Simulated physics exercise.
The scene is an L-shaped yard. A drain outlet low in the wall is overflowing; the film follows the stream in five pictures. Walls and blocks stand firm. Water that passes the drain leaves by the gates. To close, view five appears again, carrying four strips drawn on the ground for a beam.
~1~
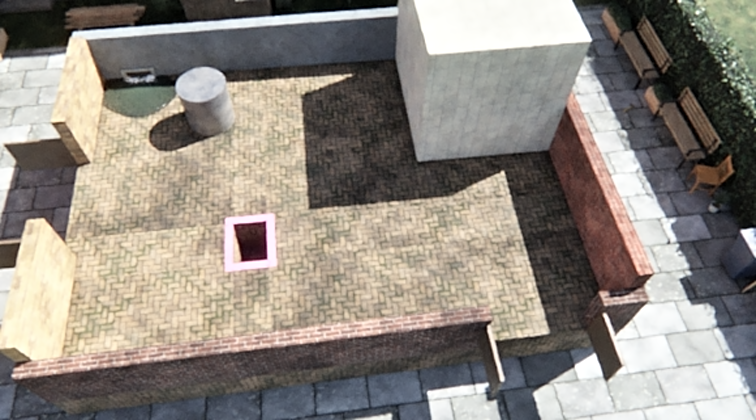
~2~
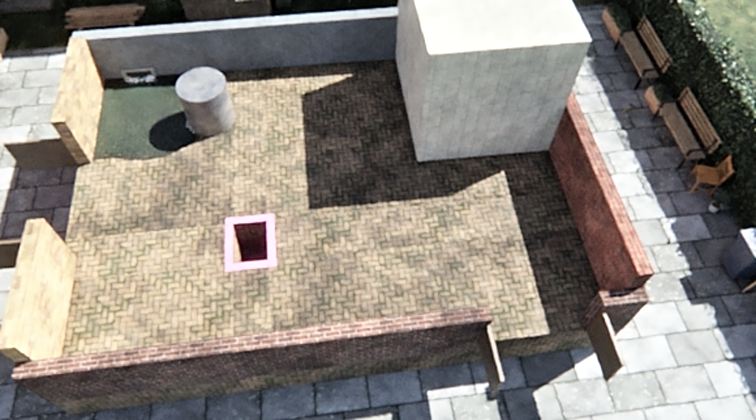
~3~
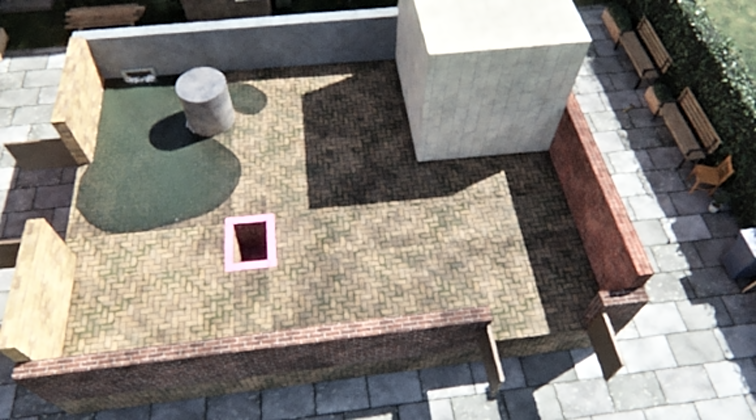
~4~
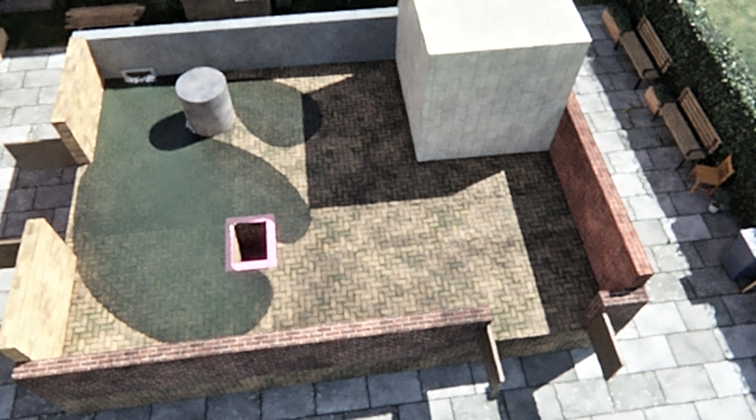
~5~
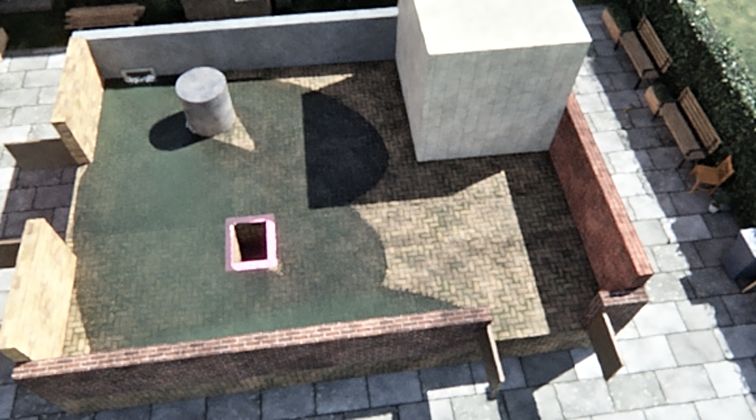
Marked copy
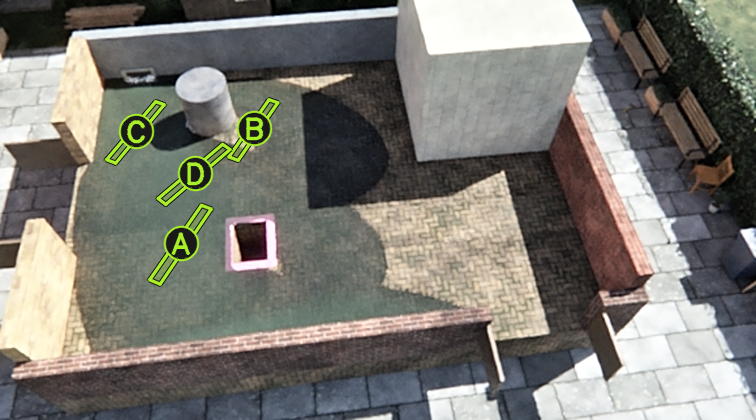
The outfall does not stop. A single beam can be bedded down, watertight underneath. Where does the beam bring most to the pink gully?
B.
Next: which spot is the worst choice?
That would be D.
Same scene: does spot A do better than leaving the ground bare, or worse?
It is worse.
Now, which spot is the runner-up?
The answer is A.
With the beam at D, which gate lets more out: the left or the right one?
More leaves on the right.
In lime, A from (154, 281) to (206, 207); B from (233, 158) to (273, 101); C from (111, 161) to (159, 103); D from (161, 201) to (226, 146).
Choosing A, about 15 % of the stream goes into the pink gully, about 85 % out by the gates.
Choosing B, about 32 % of the stream goes into the pink gully, about 68 % out by the gates.
Choosing C, about 11 % of the stream goes into the pink gully, about 89 % out by the gates.
Choosing D, about 2 % of the stream goes into the pink gully, about 98 % out by the gates.
